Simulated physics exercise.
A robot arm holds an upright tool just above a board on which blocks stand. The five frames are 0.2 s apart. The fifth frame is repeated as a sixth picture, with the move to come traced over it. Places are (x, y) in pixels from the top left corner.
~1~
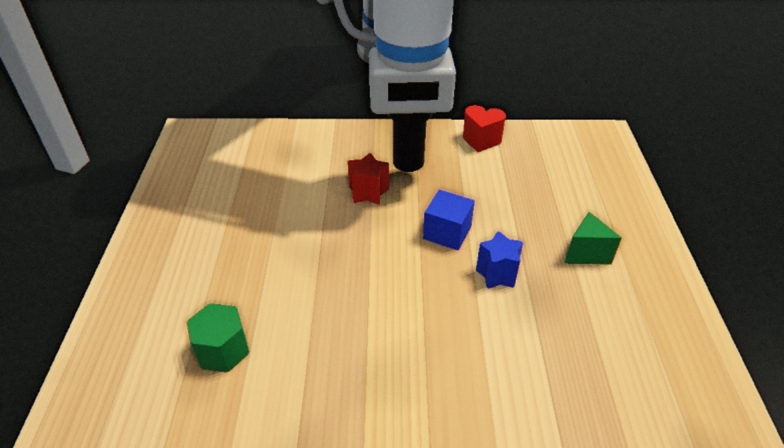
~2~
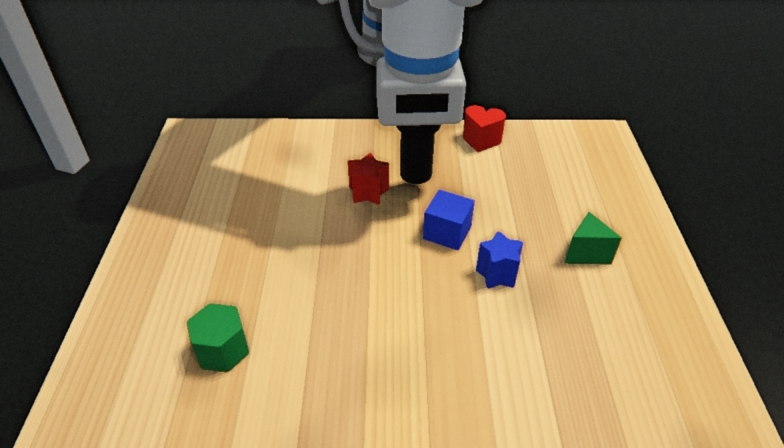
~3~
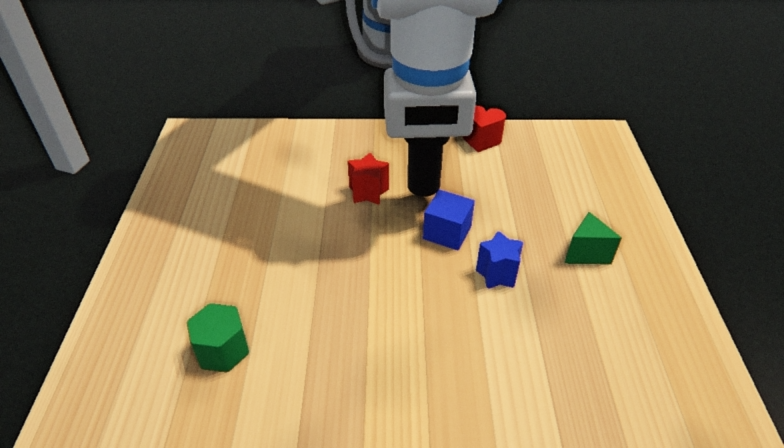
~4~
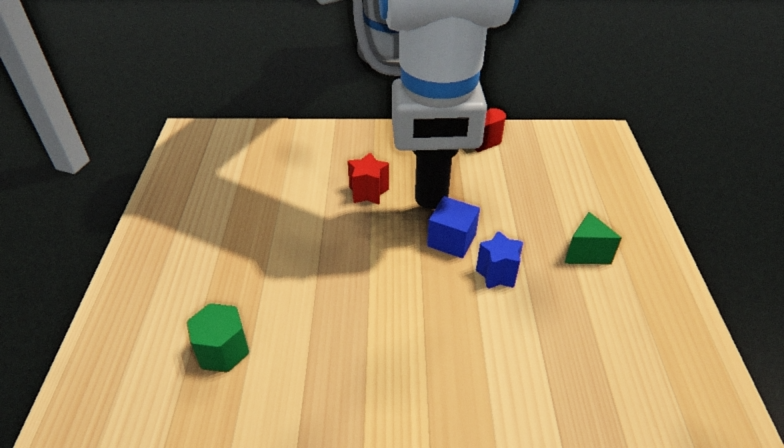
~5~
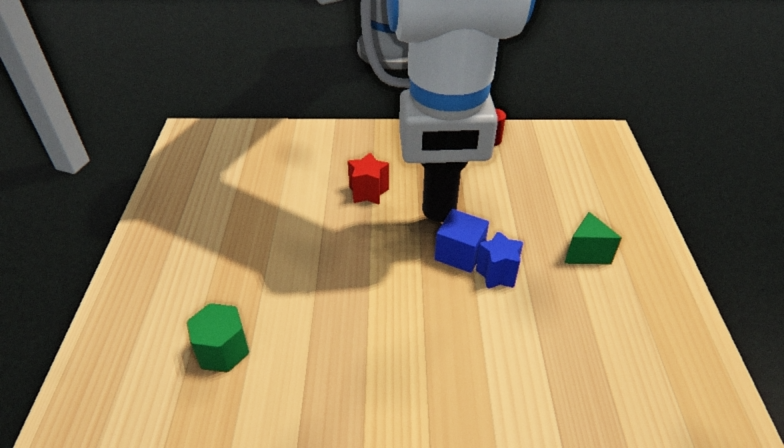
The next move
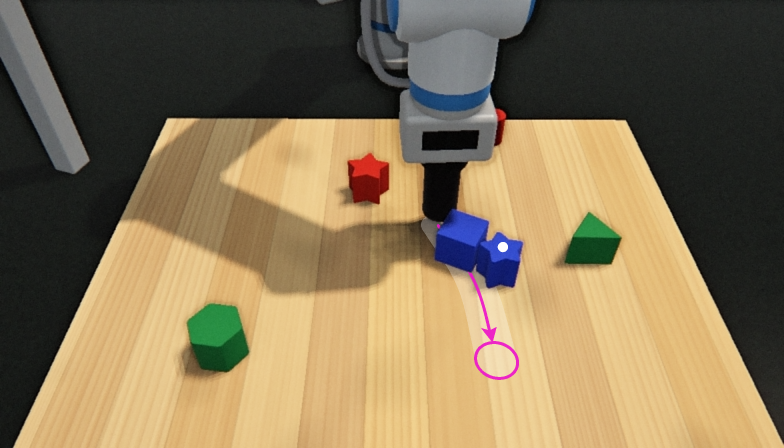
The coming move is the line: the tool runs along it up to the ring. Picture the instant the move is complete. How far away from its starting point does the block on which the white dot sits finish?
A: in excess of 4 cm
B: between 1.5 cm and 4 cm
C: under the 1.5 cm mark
A.
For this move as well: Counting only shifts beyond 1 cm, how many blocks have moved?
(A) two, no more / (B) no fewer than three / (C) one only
I choose A.
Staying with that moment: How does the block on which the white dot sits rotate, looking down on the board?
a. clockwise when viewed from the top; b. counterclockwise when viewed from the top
(b)
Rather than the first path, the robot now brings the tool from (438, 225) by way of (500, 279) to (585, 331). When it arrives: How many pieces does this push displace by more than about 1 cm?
Two blocks, no more.
The line goes from (438, 225) over (475, 284) to (497, 360); the dot is on the blue star block.
The first path, step by step. One third of the way, tool (466, 249); blue four-sided block (489, 270); blue star block (535, 270), turned 35° anticlockwise.
Two thirds of the way, tool (487, 293); blue four-sided block (509, 315), turned 30° clockwise; blue star block (542, 277), turned 70° anticlockwise.
At the end, tool (500, 346); red star block unmoved; blue four-sided block (531, 371), turned 25° clockwise; blue star block (542, 277), turned 70° anticlockwise.
